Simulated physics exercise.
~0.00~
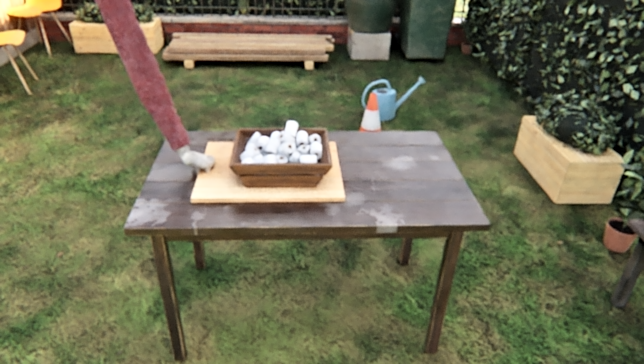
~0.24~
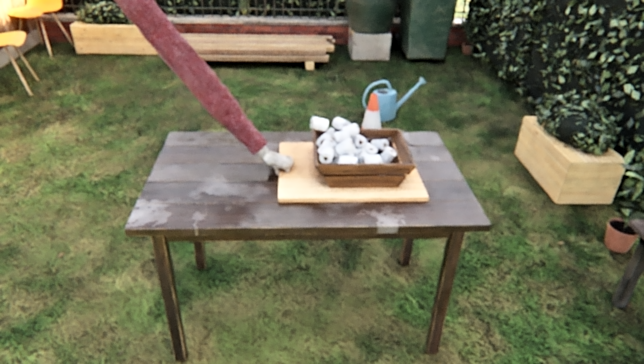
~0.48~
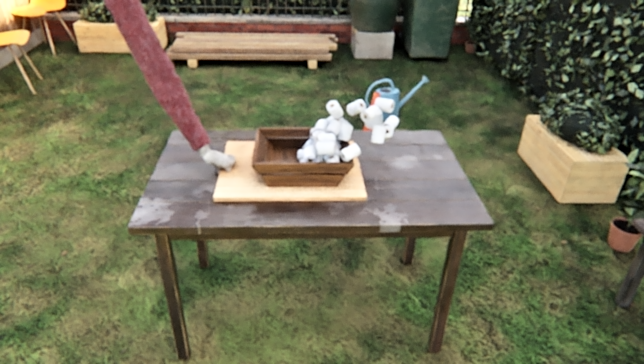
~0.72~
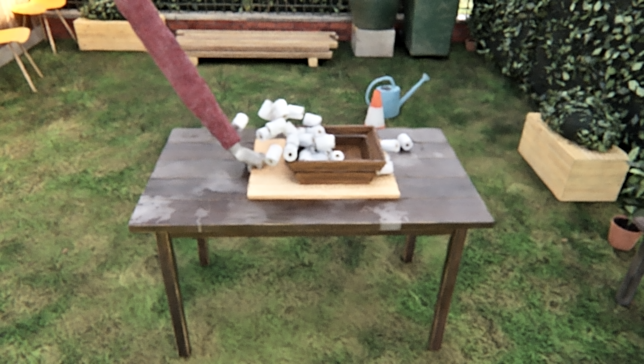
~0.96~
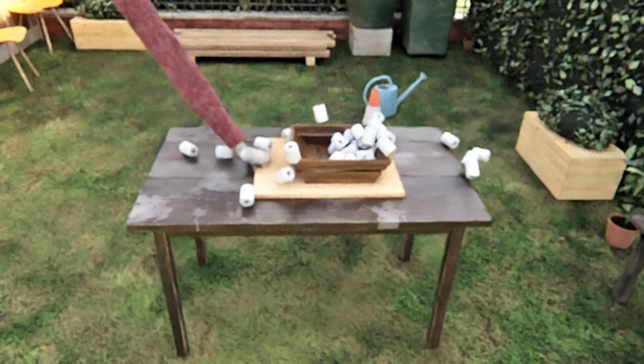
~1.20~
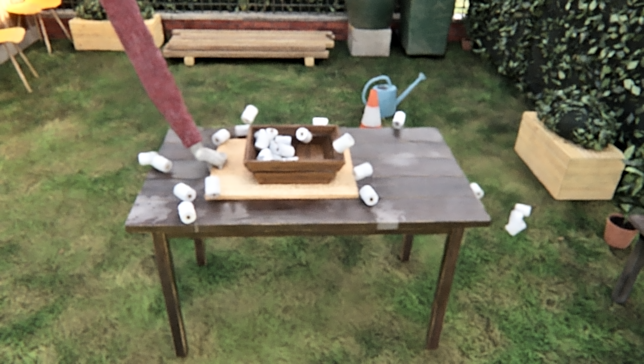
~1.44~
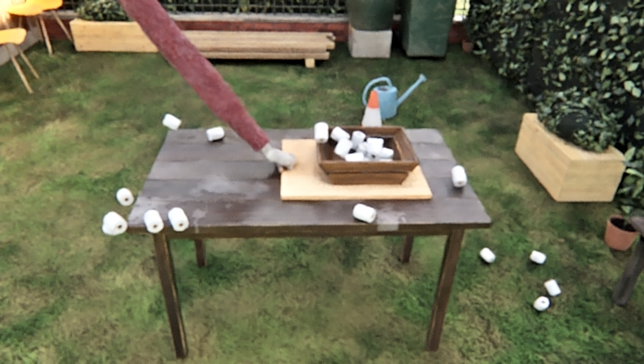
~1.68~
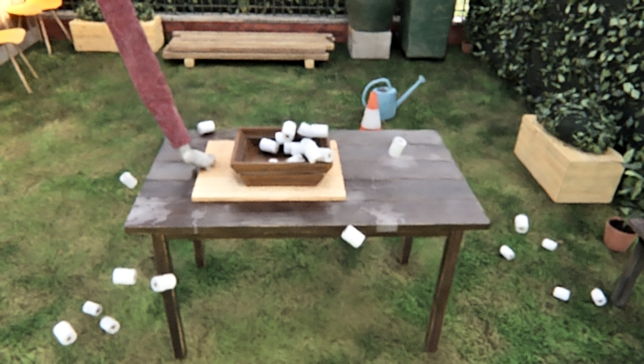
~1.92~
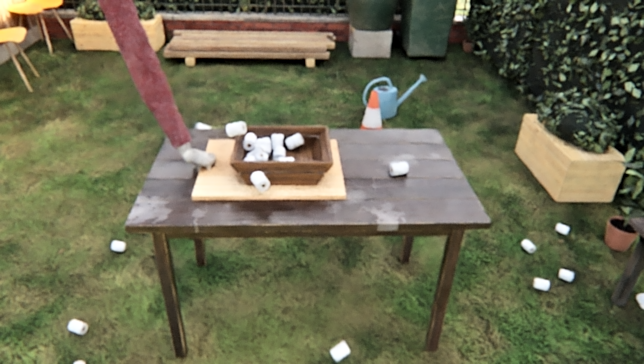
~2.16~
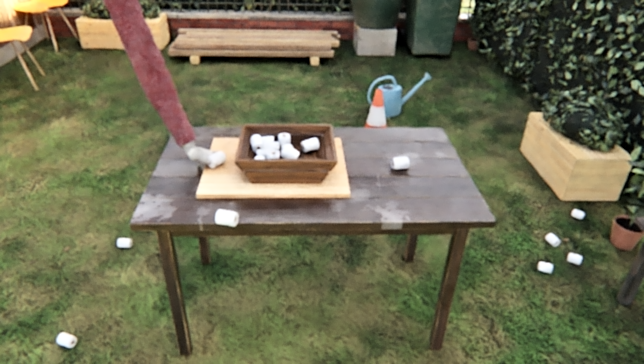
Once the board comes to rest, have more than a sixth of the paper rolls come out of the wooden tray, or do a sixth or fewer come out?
More than a sixth of the paper rolls come out of the wooden tray. Many tumble over its sides onto the table and grass, leaving only some of the pile inside.
